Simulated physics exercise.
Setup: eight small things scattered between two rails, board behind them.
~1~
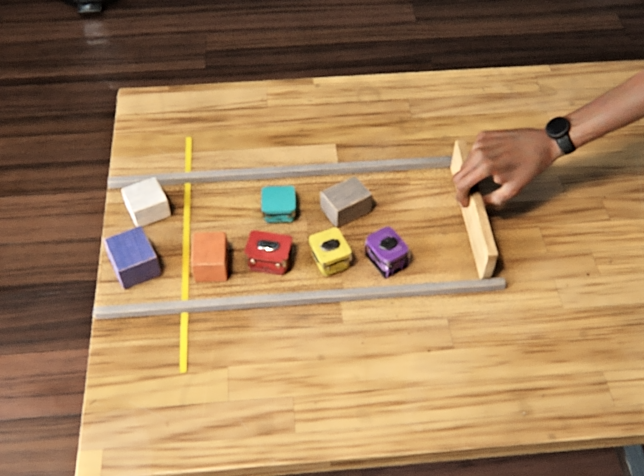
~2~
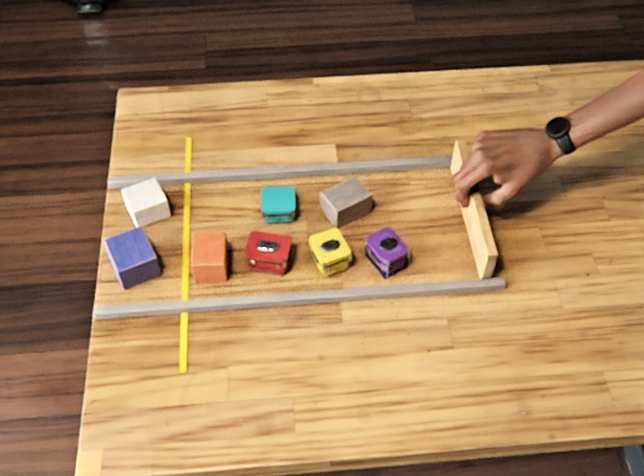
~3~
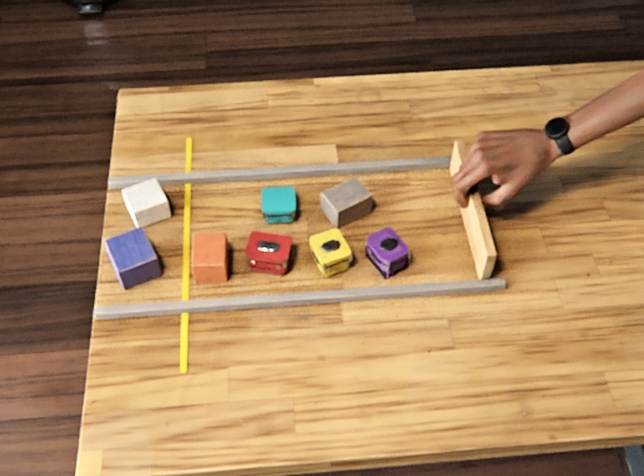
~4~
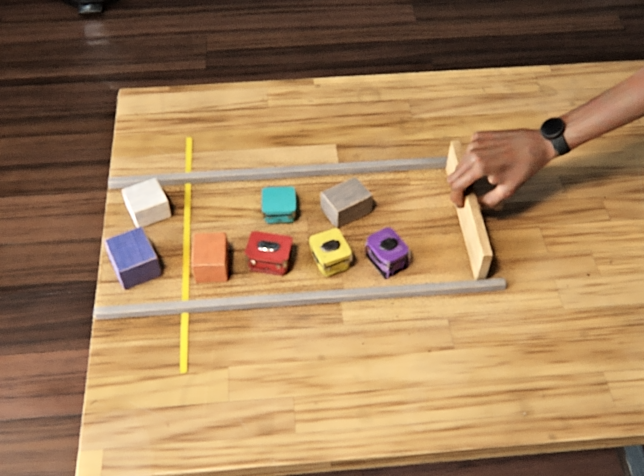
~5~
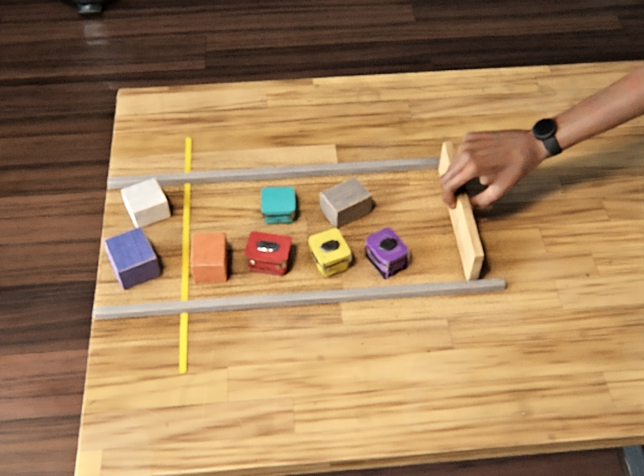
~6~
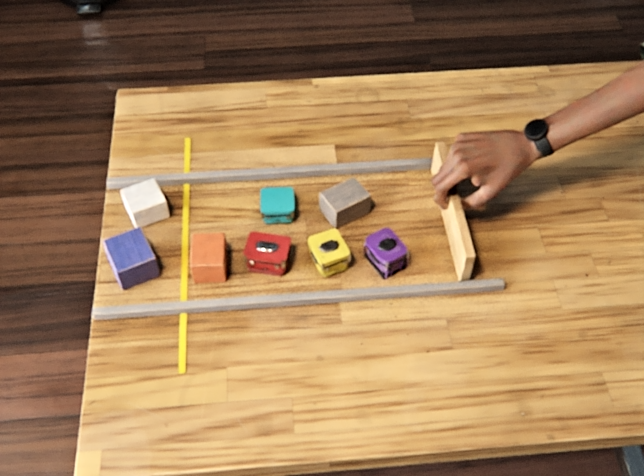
A hand wearing a dark watch holds a wooden board upright at the right end of two grey rails, still at first, then slides it slightly left. Between the rails, eight small blocks and cases, two of them left of a yellow strip, stay in place, with a gap remaining beside the board.
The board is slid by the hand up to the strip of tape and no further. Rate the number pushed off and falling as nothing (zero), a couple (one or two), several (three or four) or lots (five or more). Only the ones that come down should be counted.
It is several.
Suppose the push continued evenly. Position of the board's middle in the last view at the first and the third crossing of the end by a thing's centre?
For the first, roughly (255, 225); for the next, roughly (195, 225).
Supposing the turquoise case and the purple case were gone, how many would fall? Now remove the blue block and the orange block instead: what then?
Going first to second: 2 and 1.
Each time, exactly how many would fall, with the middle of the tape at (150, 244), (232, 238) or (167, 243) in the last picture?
The counts come to 5, then 1, then 4.
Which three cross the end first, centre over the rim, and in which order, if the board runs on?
The blue block, the orange block, the white block.
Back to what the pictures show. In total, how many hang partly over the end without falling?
Things overhanging at the end: 1.
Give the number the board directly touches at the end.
2 of them.
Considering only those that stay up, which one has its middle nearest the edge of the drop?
That would be the red case.
A little later, none off yet; blue block at rest near (132, 258); white block at rest near (145, 203); orange block at rest near (209, 258).
Next, none off yet; blue block shifted a little near (111, 258); white block at rest near (145, 203); orange block shifted about its own width near (148, 263).
When it is over, the number that fall off is three or four; down, orange block, white block and blue block.
